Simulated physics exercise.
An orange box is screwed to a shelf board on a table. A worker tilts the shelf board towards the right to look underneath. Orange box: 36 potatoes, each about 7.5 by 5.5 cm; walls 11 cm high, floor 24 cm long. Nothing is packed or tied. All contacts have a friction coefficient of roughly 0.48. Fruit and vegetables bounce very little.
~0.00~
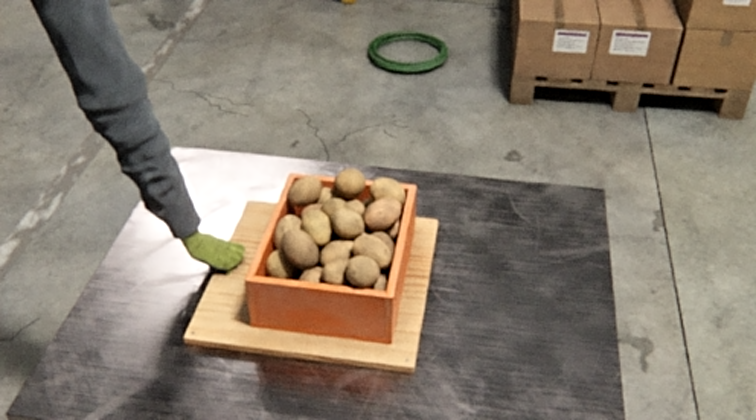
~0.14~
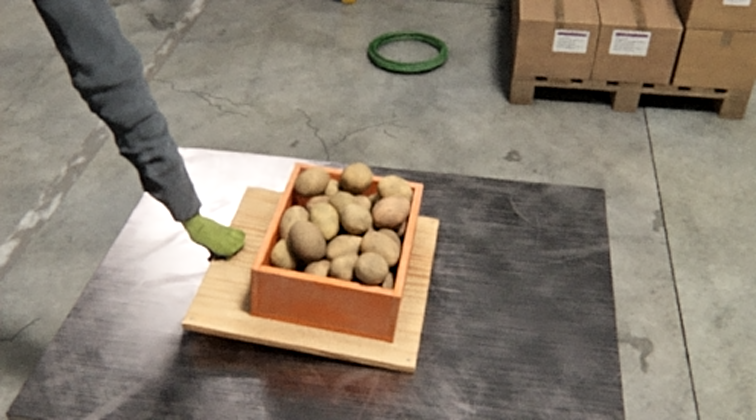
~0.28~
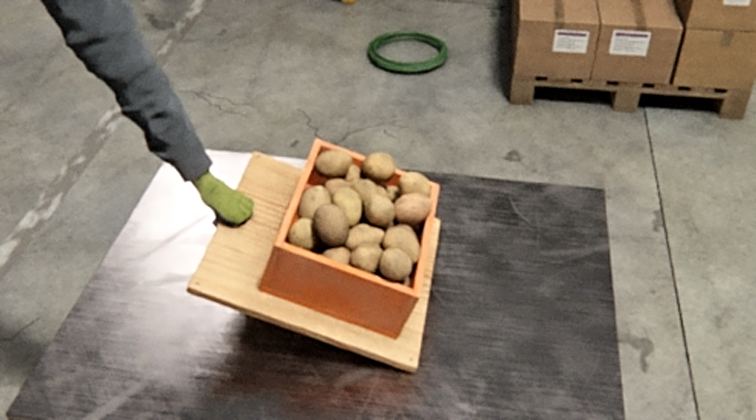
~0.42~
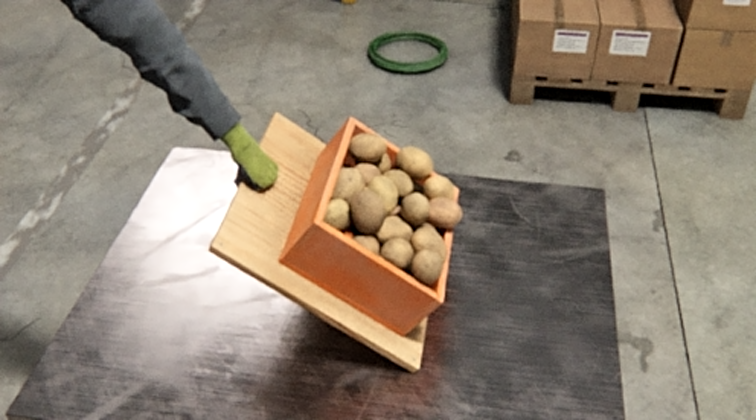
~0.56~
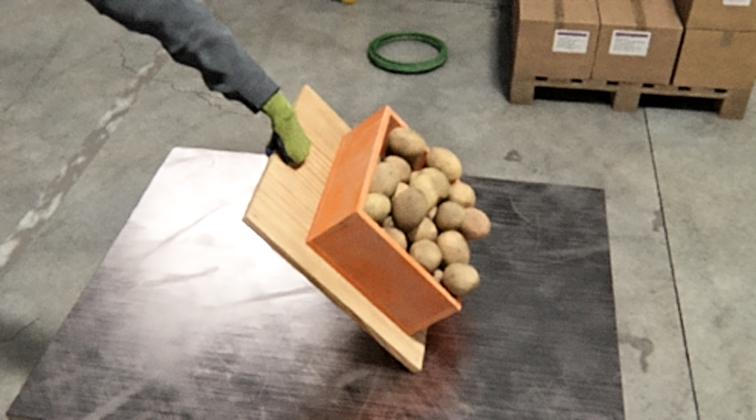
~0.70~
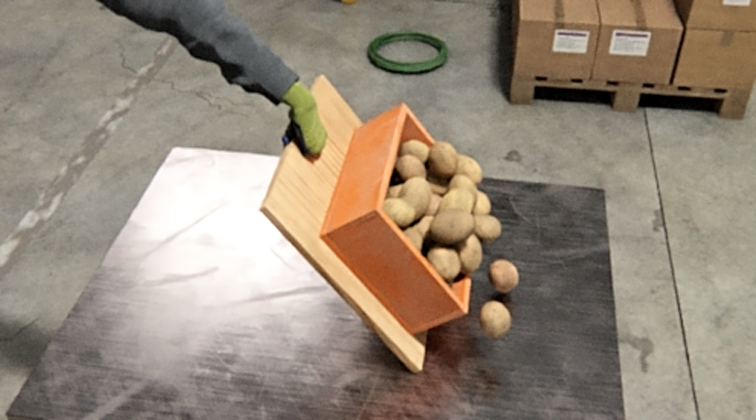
A gloved hand and grey-sleeved arm reach in from the upper left over a dark table on a concrete floor, seen from above by a still camera. An orange box of potatoes sits on a pale wooden board, with a green coil and cartons on a pallet behind. The hand raises the board's left side, tilting board and box steeply rightward, and two potatoes leave the box.
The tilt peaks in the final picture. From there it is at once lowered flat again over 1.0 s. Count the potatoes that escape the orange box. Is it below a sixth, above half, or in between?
From a sixth to a half of the potatoes leave the orange box.
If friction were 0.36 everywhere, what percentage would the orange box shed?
In that case orange box 30 per cent.
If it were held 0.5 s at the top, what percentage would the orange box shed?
Then orange box 30 per cent.
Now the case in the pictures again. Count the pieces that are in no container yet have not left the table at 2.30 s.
Roughly 10.
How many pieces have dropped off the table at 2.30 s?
Some 2 pieces.
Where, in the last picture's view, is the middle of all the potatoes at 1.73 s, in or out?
Near (373, 261).
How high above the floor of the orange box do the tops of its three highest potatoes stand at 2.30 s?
Roughly 11 cm high.
After 0.96 s, tilt 44°; the orange box is down by 9 of 36.
After 1.28 s, tilt 20°; the orange box is down by 12 of 36.
After 1.73 s, tilt 0°; the orange box is down by 12 of 36.
Final count (at 2.30 s), the orange box is down by 12 of 36. Asked share, 12 of 36, 33 per cent.
